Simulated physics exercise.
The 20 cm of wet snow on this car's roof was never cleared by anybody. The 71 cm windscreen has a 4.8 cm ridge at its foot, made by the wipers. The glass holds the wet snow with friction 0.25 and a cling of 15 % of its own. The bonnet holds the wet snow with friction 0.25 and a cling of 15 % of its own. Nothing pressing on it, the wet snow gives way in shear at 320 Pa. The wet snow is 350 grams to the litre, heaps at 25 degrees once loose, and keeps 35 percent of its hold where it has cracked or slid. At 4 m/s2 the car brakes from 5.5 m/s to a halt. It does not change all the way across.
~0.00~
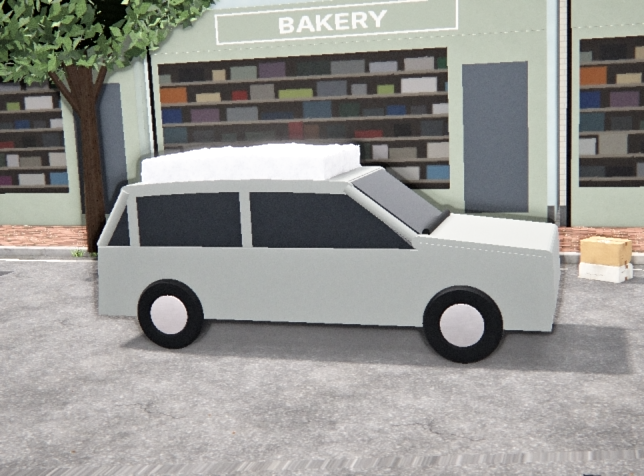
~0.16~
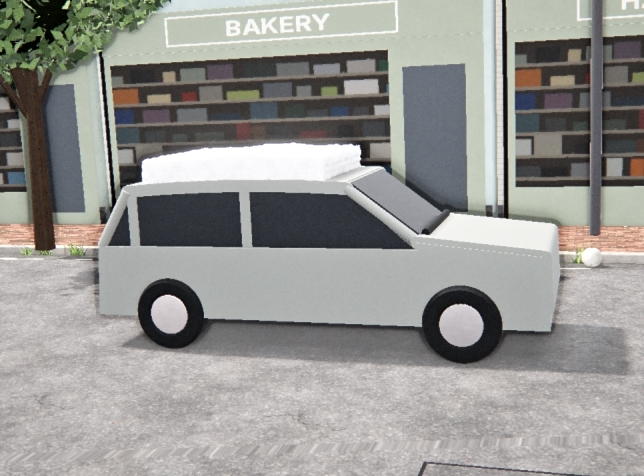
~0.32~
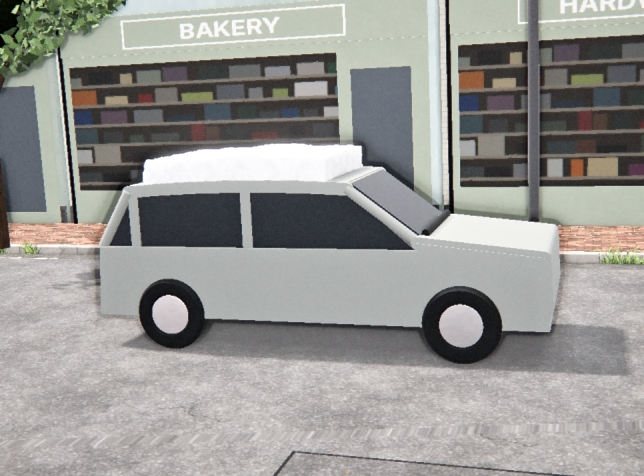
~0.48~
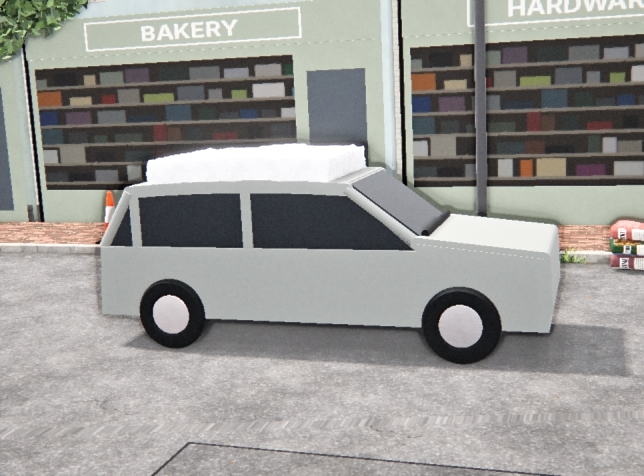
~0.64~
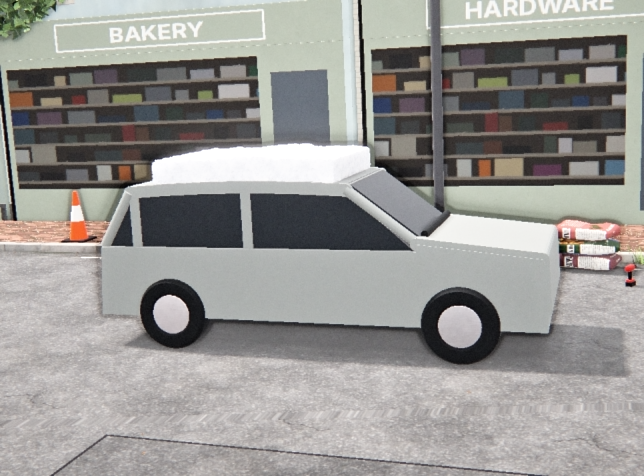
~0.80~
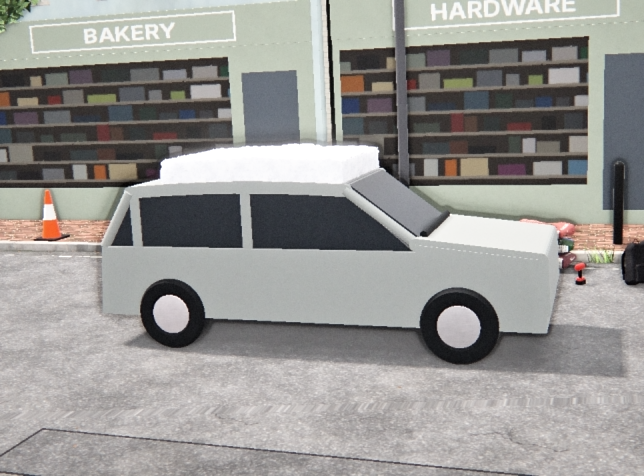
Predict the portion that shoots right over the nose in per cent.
The figure comes out near 19 %.
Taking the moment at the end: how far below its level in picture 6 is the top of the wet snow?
The gap comes to some 0 centimetres.
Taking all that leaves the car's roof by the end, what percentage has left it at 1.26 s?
About 30 %.
After 1.26 s, 77 % of the snow is on the roof, 23 % on the glass, none on the bonnet and none has gone off the nose.
After 1.80 s, 36 % of the snow is on the roof, 30 % on the glass, 30 % on the bonnet and 3 % has gone off the nose.
After 2.34 s, 29 % of the snow is on the roof, 17 % on the glass, 40 % on the bonnet and 13 % has gone off the nose.
After 2.88 s, 29 % of the snow is on the roof, 15 % on the glass, 37 % on the bonnet and 19 % has gone off the nose.
After 4.00 s, at the end, 29 % of the snow is on the roof, 15 % on the glass, 37 % on the bonnet and 19 % has gone off the nose.
